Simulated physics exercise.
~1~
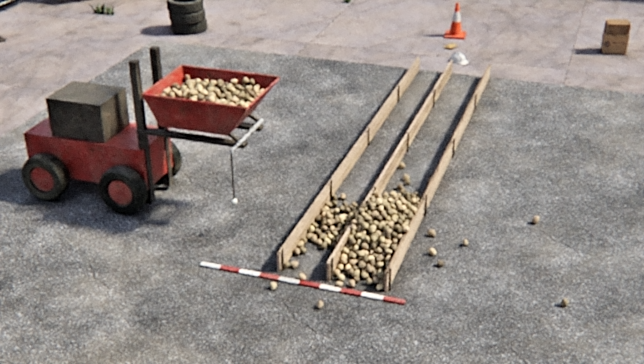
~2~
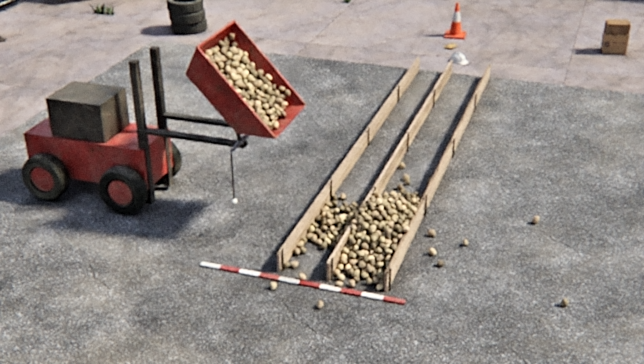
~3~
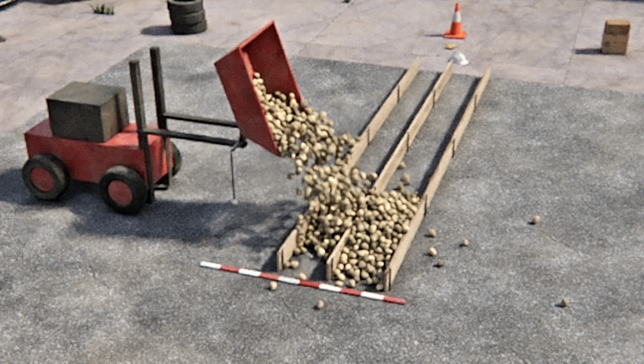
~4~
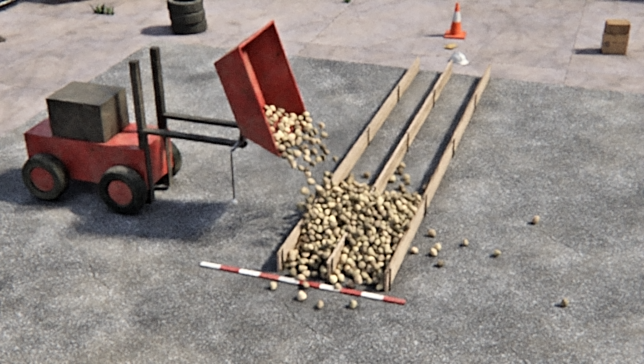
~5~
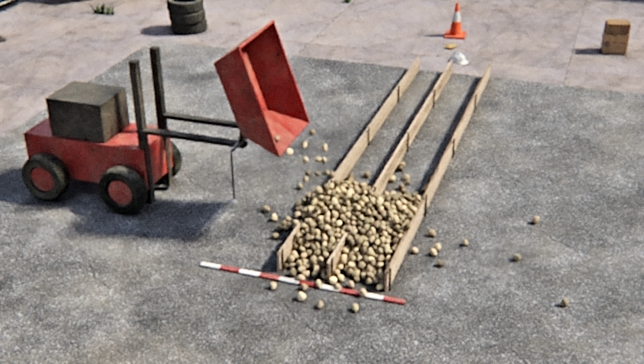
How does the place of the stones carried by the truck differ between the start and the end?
At the start they sit up in the red skip on the front of the truck. By the end they lie lower and further right on the ground, mostly heaped in the left planked bay.
